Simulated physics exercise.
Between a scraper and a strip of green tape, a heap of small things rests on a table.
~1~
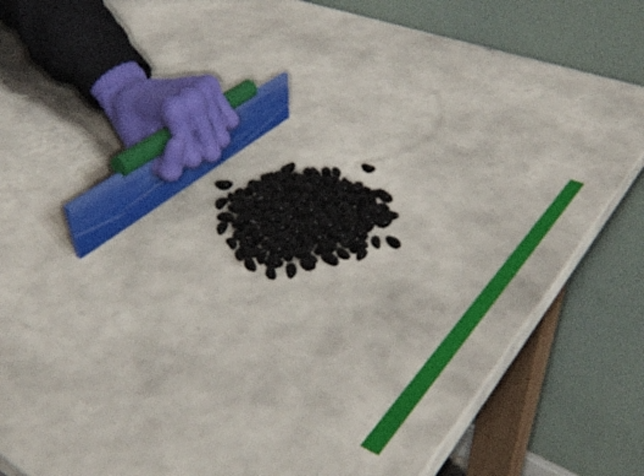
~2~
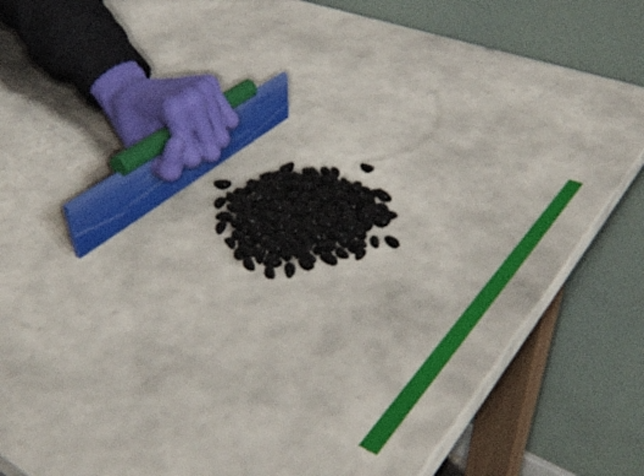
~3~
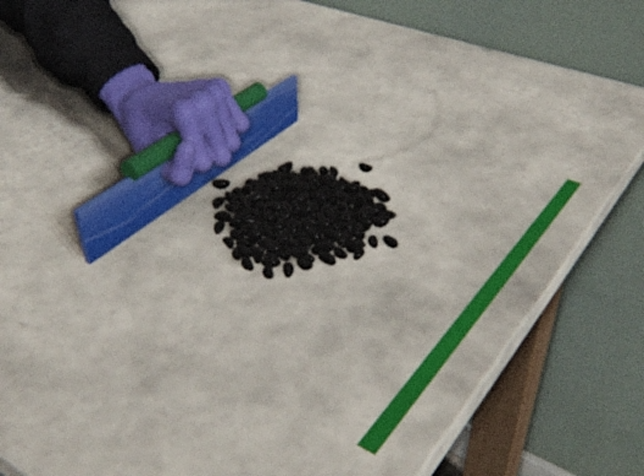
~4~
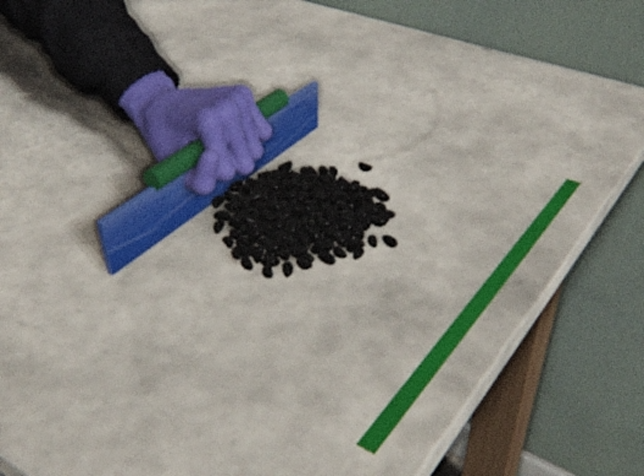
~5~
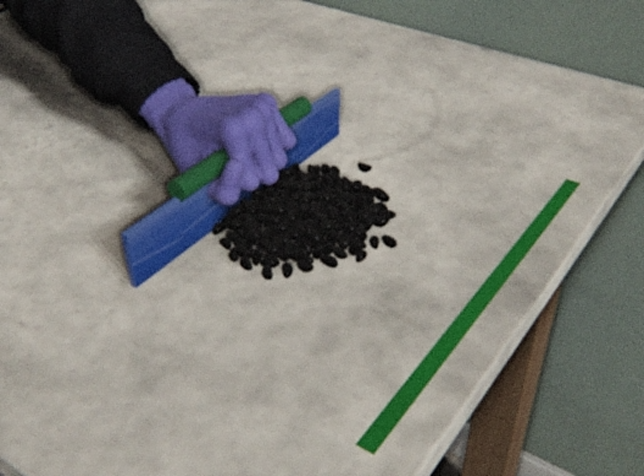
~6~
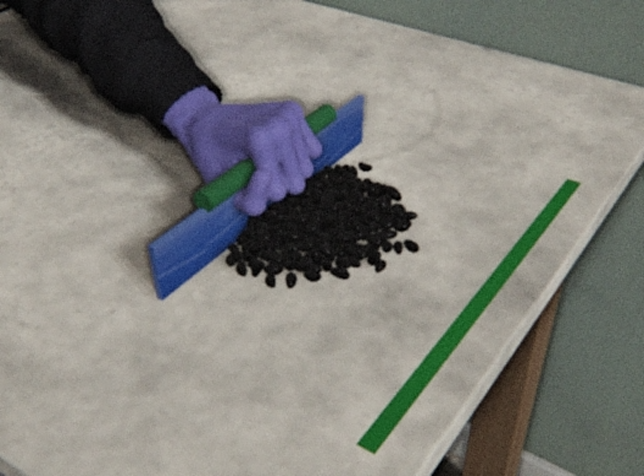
A blue scraper, held by a purple-gloved hand, sat still at first, then slid down and to the right across the table into a heap of black beans, nudging them slightly toward the green tape.
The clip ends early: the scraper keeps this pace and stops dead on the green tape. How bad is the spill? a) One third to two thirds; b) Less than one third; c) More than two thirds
c.
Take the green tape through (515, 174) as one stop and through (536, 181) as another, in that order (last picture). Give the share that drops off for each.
20 and 50 percent, roughly.
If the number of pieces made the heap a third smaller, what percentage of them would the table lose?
It comes out near 70 per cent of the heap.
Soon, scraper still moving, near (383, 202); heap all on the table, its front near (517, 285).
A while on, scraper stopped at the green tape; heap about two thirds over the edge.
Towards the end, scraper stopped at the green tape; heap most over the edge.
Finally, scraper stopped at the green tape; heap most over the edge.
